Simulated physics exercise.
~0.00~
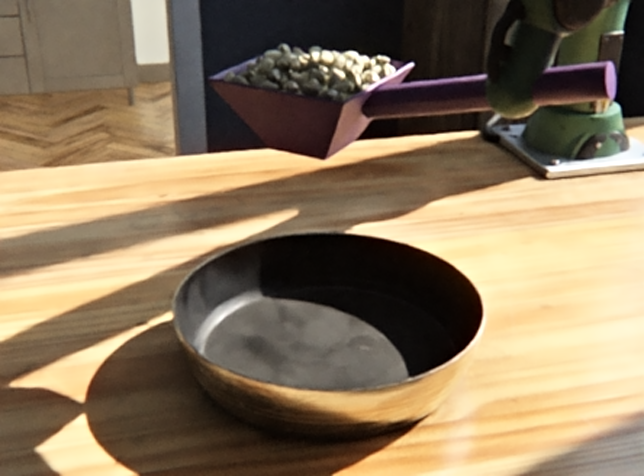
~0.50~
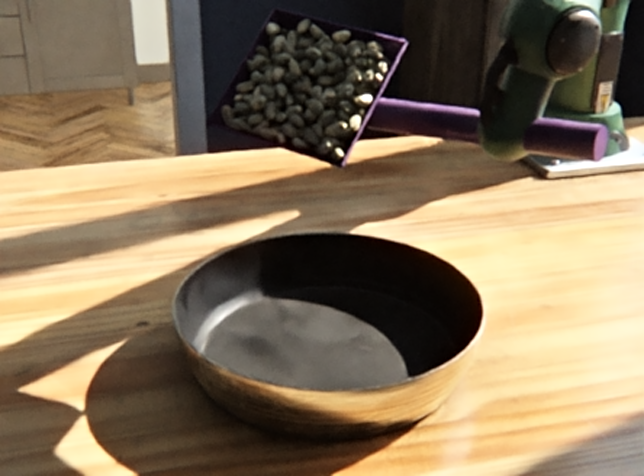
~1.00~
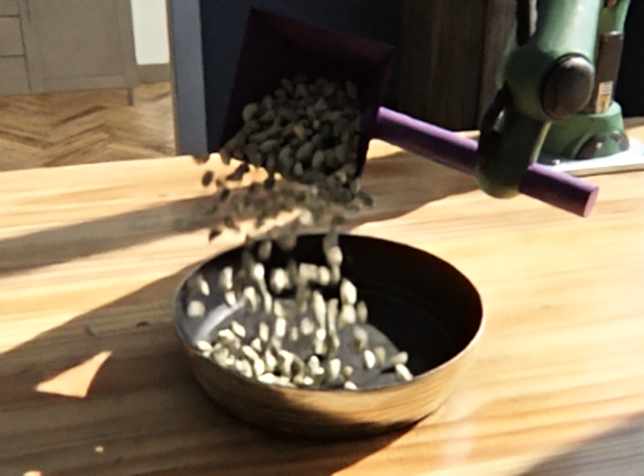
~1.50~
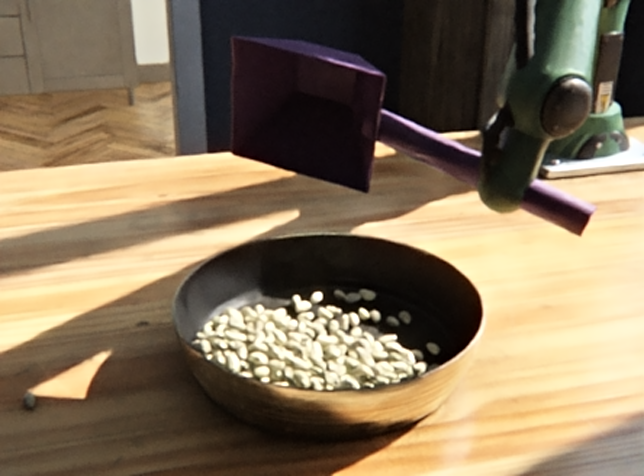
A robot arm tilting a purple scoop of pale beans until they pour into a round dark pan, leaving the scoop empty.
